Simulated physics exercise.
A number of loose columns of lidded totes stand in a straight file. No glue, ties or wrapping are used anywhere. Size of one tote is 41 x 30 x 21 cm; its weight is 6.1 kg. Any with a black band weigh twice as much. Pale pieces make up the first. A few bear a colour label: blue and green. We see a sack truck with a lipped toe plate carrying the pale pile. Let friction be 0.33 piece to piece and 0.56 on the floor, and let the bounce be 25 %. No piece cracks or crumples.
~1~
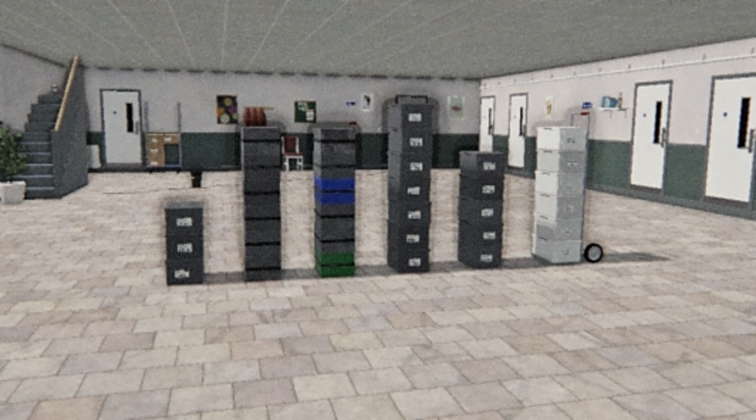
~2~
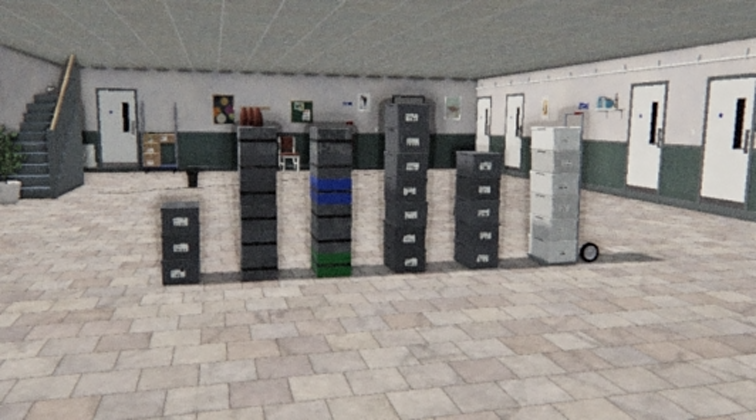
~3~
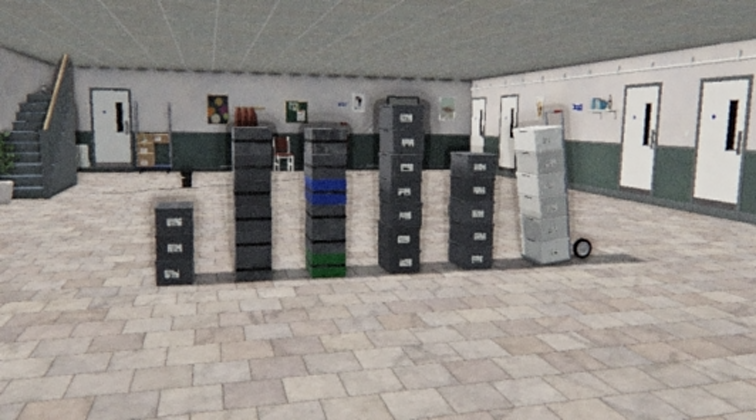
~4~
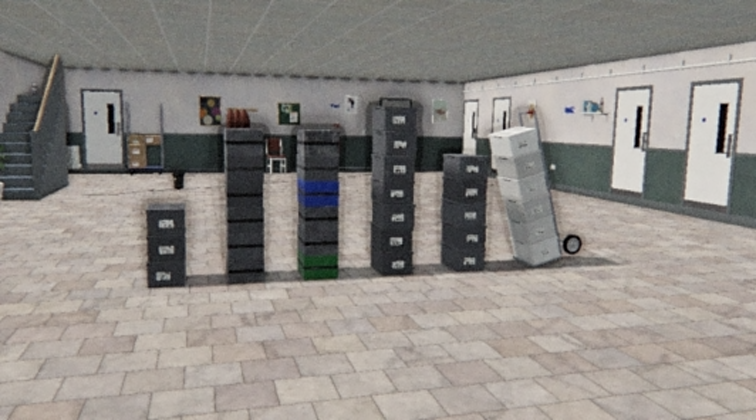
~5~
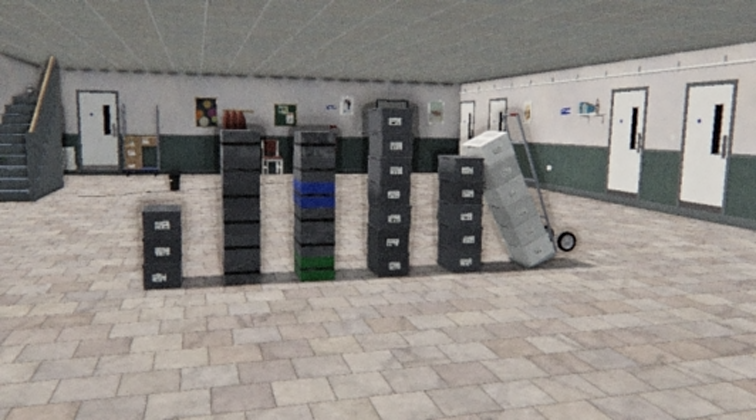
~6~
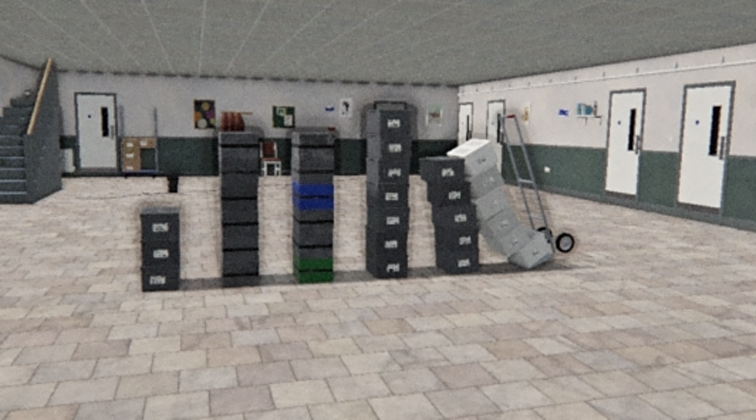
In a large tiled hall with stairs and white doors, a hand truck tilted its pale stack of boxes leftward until the stack slid away from the frame and pushed the neighbouring dark stack askew.
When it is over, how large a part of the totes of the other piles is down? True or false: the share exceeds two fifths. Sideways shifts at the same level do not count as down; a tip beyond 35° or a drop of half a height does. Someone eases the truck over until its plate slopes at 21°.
True.
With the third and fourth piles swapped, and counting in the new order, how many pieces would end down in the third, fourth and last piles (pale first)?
Count of fallen pieces - third: 6; fourth: 7; last: 2.
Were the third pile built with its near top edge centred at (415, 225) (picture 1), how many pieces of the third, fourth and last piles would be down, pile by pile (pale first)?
Down by pile: Third 0, fourth 0, last 0.
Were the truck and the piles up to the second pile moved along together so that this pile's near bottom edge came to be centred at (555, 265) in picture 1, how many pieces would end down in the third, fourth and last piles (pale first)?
After that shift, the third pile would have 0 down, the fourth 0 and the last 0.
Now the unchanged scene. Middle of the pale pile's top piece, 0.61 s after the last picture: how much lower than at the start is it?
40 cm.
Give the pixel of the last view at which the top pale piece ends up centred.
It ends up centred around (412, 201) in the last view.
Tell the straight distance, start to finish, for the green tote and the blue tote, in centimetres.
Net displacement (cm): Green = 10; blue = 90.
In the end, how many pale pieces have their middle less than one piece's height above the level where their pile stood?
Pale pieces counted: 2.
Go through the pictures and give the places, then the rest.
In the first picture (we follow the side turned to the camera; the camera pans a little), truck frame (587, 144) 0° forward; blue tote (339, 192); green tote (338, 265); no other piece has moved.
Truck frame (581, 143) 1° forward; blue tote (335, 192), in the second picture.
Truck frame (564, 141) 7° forward, top of the pale pile leaning 7°; blue tote (330, 192); no other piece has moved, in the third picture.
Truck frame (540, 142) 15° forward, top of the pale pile leaning 15°; blue tote (322, 194); no other piece has moved, in the fourth picture.
Truck frame (526, 143) 21° forward, top of the pale pile leaning 27°; green tote (318, 269); no other piece has moved, in the fifth picture.
Truck frame (523, 145) 21° forward, top of the pale pile leaning 29°; green tote (316, 271); blue tote (317, 197); steepest lean 3°, the tote at (466, 262); 5 stirred so far, in the sixth picture.
Then, 0.61 s on from the sixth picture, 6 of the pale pile down; none of the 27 other totes down, 12 disturbed.
Then, 2.03 s on from the sixth picture, 6 of the pale pile down; 11 of the 27 other totes down; blue tote tipped 23°; green tote tipped 23°.
Then, 2.87 s on from the sixth picture, 6 of the pale pile down; 25 of the 27 other totes down; blue tote tipped 41°, 31 cm lower; green tote tipped 40°.
Finally, 6 of the pale pile down; 25 of the 27 other totes down; green tote tipped 40°; blue tote tipped 40°, 32 cm lower. That is 93 per cent. Seen by the last camera, middles, green tote near (301, 258), blue tote near (220, 233).
